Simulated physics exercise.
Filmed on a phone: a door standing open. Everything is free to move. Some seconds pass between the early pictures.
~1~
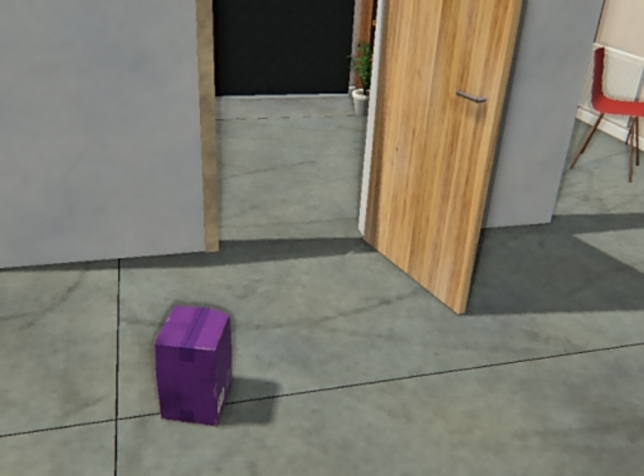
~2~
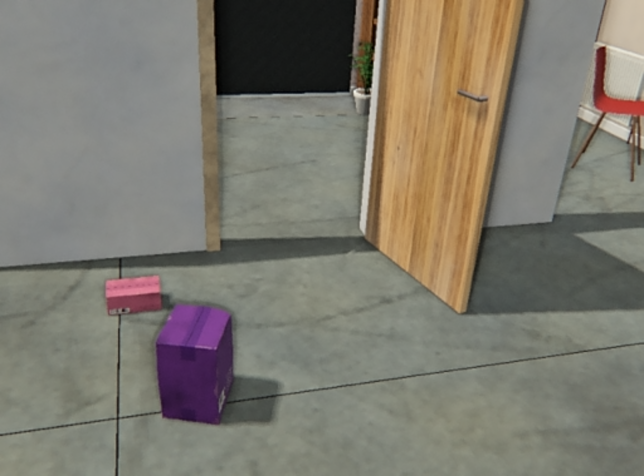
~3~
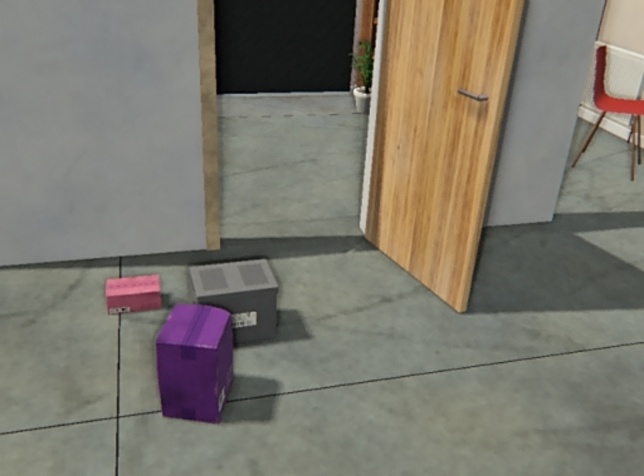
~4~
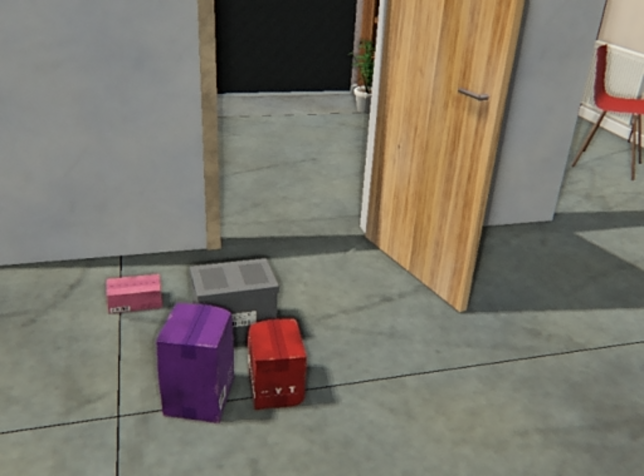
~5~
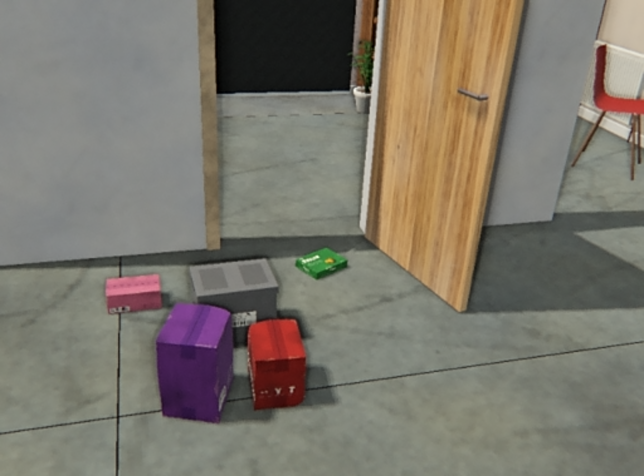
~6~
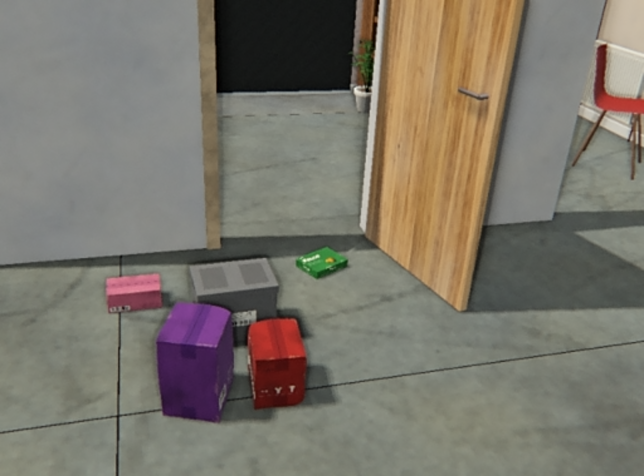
The clip opens on a purple box standing alone on the floor before a wide-open wooden door. A pink parcel appears behind it to the left, then a grey tote behind it, a red box to its right, and a green packet near the doorway, while the door stays still.
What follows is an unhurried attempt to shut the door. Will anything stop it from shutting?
The door reaches the frame.
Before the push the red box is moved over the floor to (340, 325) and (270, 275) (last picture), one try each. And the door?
First, it closes; second, it jams.
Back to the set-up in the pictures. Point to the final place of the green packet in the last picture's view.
Near (258, 223).
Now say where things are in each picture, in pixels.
The first frame shows door wide open and still; purple box (196, 365).
The second frame shows door wide open and still; pink parcel (134, 295).
The third frame shows door wide open and still; purple box (197, 363); grey tote (234, 304).
The fourth frame shows door wide open and still; pink parcel (134, 294); red box (276, 363).
The fifth frame shows door wide open and still; purple box (197, 362); grey tote (234, 303).
The sixth frame shows door wide open and still; green packet (322, 263); pink parcel (134, 293).
Then, 0.80 s past the last view, door 57° open.
Then, 1.10 s past the last view, door 29° open; green packet displaced about its own width near (289, 254).
Then, 1.40 s past the last view, door 0° open; green packet displaced well along near (265, 232).
Finally, door 0° open; moved from the start, green packet; the other 4 still in place. Final places as the last picture's camera would see them, green packet near (258, 223).
